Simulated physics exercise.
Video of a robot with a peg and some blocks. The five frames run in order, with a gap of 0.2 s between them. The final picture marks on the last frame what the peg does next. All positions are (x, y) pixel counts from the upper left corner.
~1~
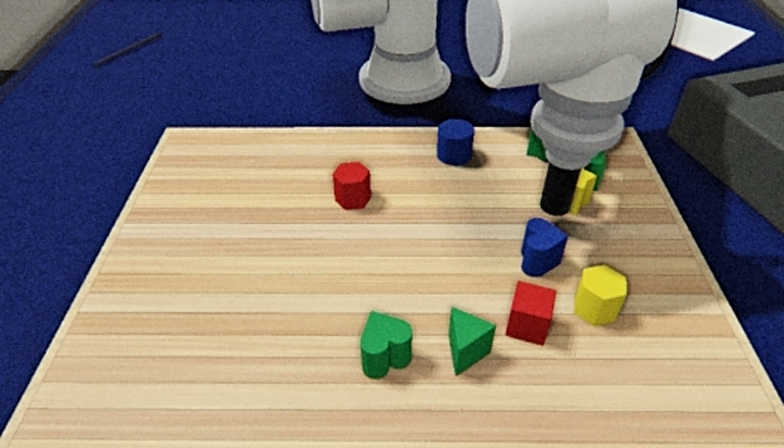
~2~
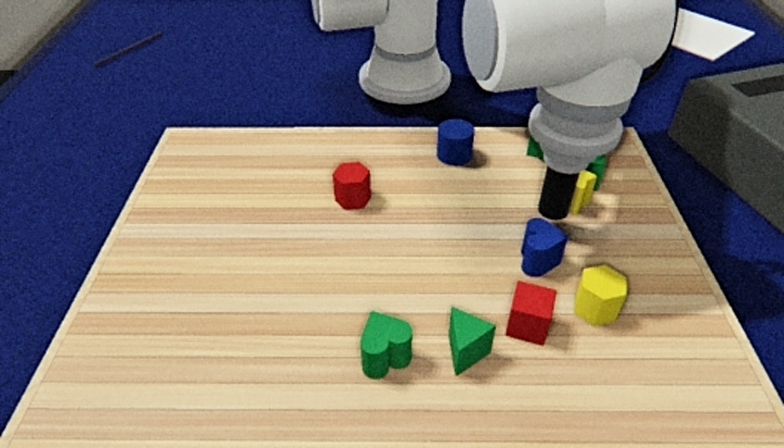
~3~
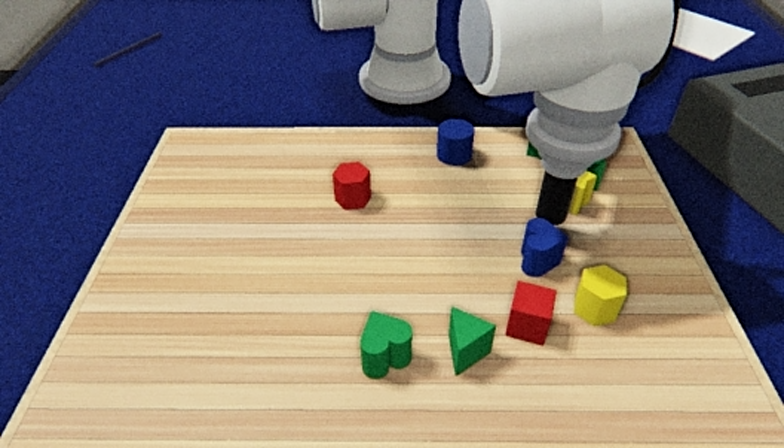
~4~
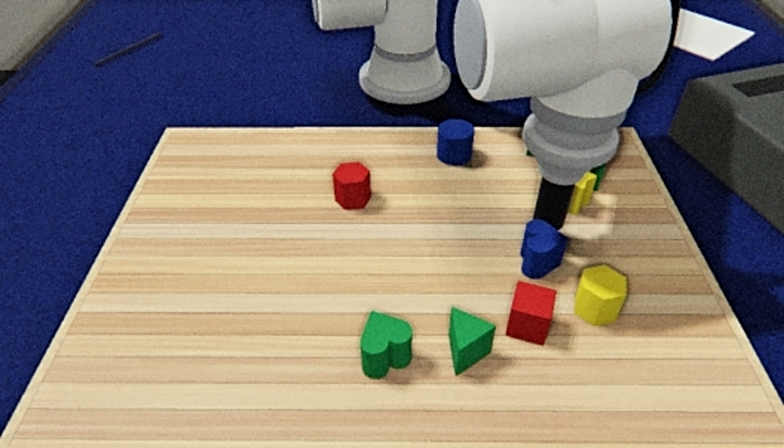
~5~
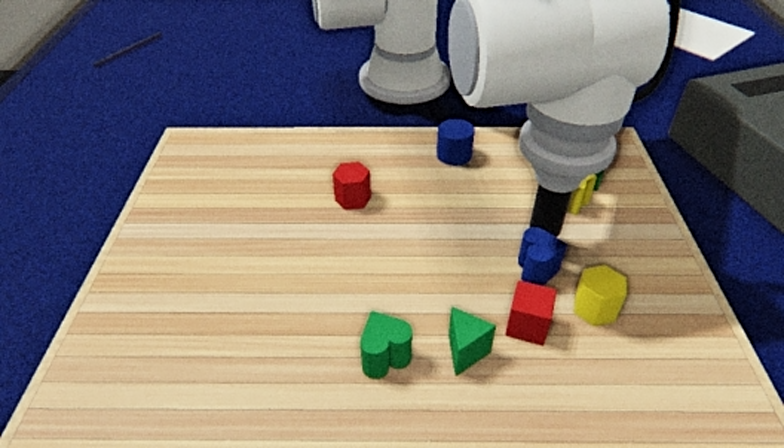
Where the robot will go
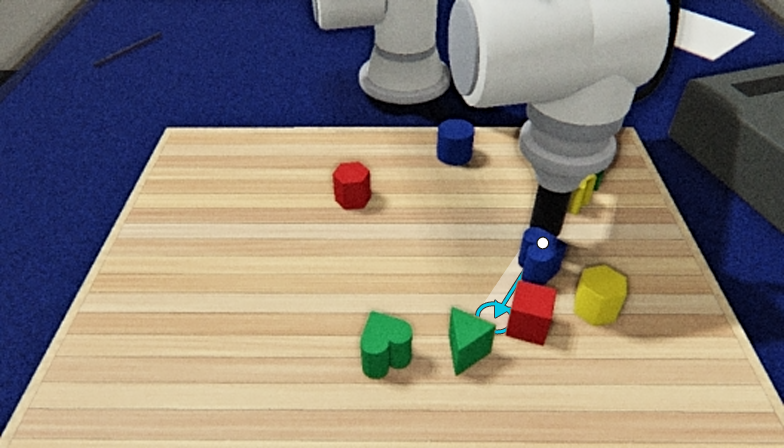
A white robot arm with a black peg reaches over a pale striped wooden board on blue cloth, seen from a fixed raised view. A blue heart sits below the peg, with red, green and yellow blocks nearby and a red block and blue block farther back. The peg moves slowly down and slightly left, meets the heart and nudges it a little toward the red four-sided block.
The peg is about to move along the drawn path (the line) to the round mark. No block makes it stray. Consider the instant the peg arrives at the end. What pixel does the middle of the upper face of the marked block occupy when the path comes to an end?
I expect it at (543, 296).
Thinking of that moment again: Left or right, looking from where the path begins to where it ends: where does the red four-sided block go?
Shifts left.
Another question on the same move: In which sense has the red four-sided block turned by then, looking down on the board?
Clockwise.
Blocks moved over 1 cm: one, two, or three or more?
The number will come to 2.
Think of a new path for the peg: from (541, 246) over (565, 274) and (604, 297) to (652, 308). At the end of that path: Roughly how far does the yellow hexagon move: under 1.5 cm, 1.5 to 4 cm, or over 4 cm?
It falls in the 1.5 to 4 cm band.
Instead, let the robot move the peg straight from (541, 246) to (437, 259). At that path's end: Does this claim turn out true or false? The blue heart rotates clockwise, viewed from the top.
False - the claim does not hold.
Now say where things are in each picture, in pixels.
The first picture shows lower end of the peg at (555, 207), tops of blocks, green triangular piece at (469, 326), red four-sided block at (534, 299), blue heart at (544, 233).
The second picture shows peg at (553, 211), blocks as before.
The third picture shows peg at (551, 216), blocks as before.
The fourth picture shows peg at (548, 221), blue heart at (544, 235).
The fifth picture shows peg at (545, 229), green triangular piece at (469, 326), red four-sided block at (534, 299), blue heart at (543, 243).
The drawn path runs in a line from (541, 246) to (495, 318); the dot is on the blue heart.
On the path given first. One third of the way, peg at (530, 251); blue heart at (541, 267), turned 35° anticlockwise.
Two thirds of the way, peg at (514, 275); red four-sided block at (542, 325), turned 30° clockwise; blue heart at (541, 290), turned 85° anticlockwise.
At the end, peg at (498, 301); green triangular piece not moved; red four-sided block at (546, 333), turned 35° clockwise; blue heart at (543, 296), turned 100° anticlockwise.
